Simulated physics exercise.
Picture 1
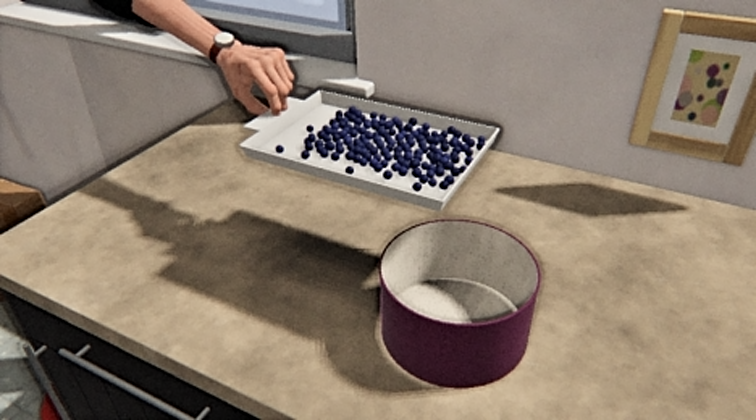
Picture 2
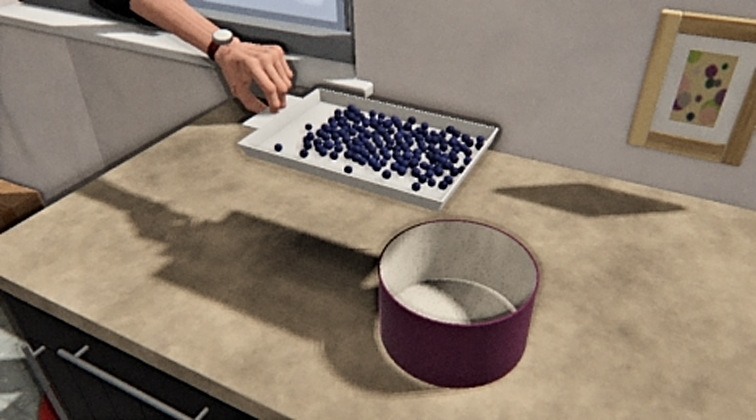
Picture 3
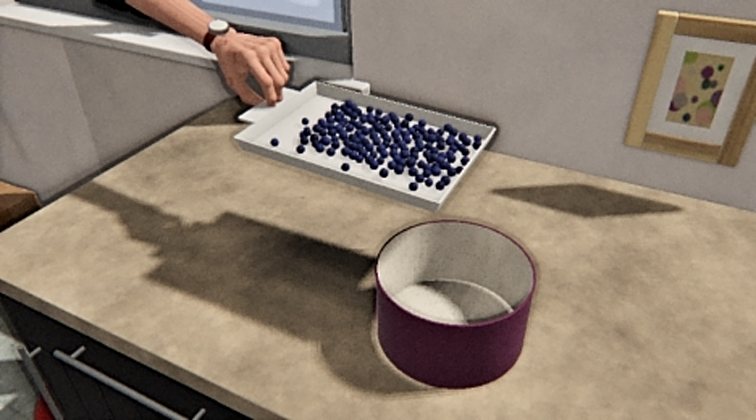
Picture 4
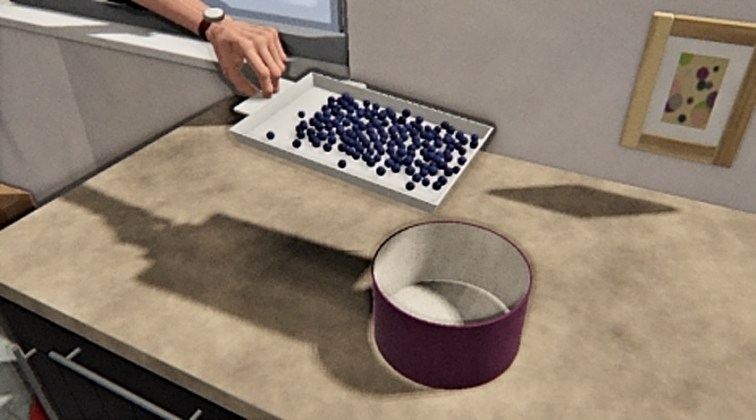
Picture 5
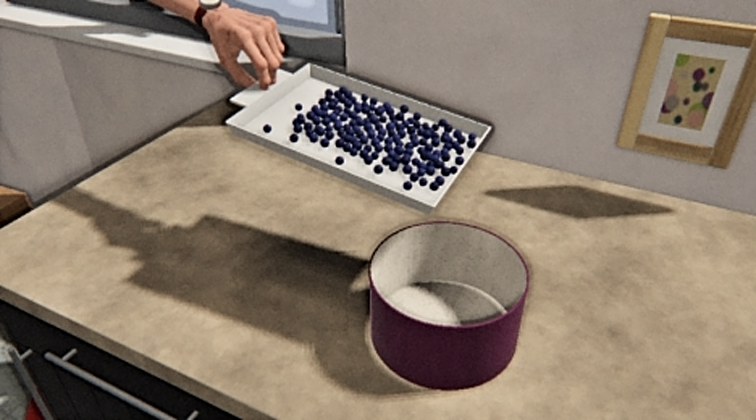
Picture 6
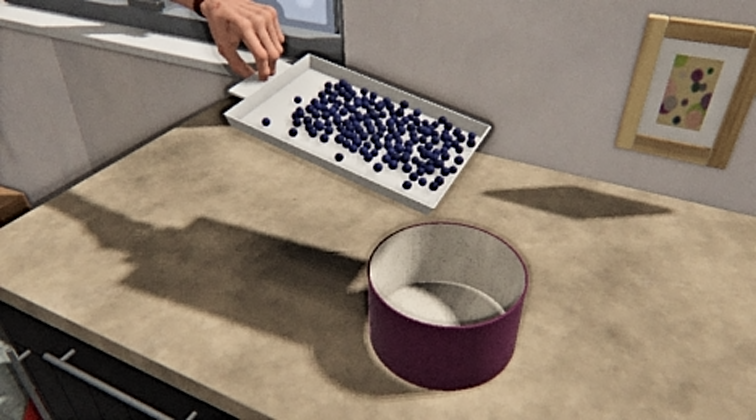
The video shows a hand at the handle end of a white tray of blueberries above a countertop, beside an empty purple pot; the hand rises slightly, gradually tilting the tray while the berries stay spread across it.
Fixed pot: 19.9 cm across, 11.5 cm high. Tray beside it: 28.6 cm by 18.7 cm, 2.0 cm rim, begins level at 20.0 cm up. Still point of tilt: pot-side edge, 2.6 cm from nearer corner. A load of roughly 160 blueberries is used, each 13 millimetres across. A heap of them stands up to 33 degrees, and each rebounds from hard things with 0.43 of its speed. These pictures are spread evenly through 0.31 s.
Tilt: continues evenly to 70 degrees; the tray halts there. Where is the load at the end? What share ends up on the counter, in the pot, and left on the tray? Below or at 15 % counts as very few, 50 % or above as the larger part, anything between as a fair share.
Counter - very few, pot - very few, left on the tray - the larger part.
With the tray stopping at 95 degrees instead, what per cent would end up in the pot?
Around 85 per cent, then.
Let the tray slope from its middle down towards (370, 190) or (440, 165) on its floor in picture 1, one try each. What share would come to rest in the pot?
I'd put it at roughly 0 per cent for the first tilt and roughly 5 per cent for the second.
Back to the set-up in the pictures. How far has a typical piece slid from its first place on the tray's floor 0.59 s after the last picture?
Roughly 5 cm.
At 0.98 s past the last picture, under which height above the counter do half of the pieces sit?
The halfway mark sits at about 28 cm.
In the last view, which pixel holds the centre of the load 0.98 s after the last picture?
Load centre, approx.: (433, 125) px.
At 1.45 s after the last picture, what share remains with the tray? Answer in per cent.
About 95%.
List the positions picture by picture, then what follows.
Tray tilt 0 degrees, front corners at (246, 144) and (440, 197); middle of the pieces at (391, 143); pot at (459, 266), in the first frame.
Tray tilt 1 degrees, front corners at (244, 142) and (439, 198); middle of the pieces at (390, 142), in the second frame.
Tray tilt 3 degrees, front corners at (241, 136) and (437, 199), lowest corner right front; middle of the pieces at (387, 140), in the third frame.
Tray tilt 6 degrees, front corners at (236, 129) and (434, 200), lowest corner right front; middle of the pieces at (384, 136), in the fourth frame.
Tray tilt 9 degrees, front corners at (233, 121) and (432, 202), lowest corner right front; middle of the pieces at (382, 133), in the fifth frame.
Tray tilt 12 degrees, front corners at (231, 113) and (431, 203), lowest corner right front; middle of the pieces at (382, 129); pot at (447, 269), in the sixth frame.
Then, 0.59 s after the last picture, tilt 39 degrees; the tray holds 100 %, the pot 0 %.
Then, 0.98 s after the last picture, tilt 58 degrees; the tray holds 100 %, the pot 0 %.
Then, 1.45 s after the last picture, tilt 70 degrees; the tray holds 95 %, the pot 5 %.
In the end, counter 0 %, pot 5 %, tray 95 %.
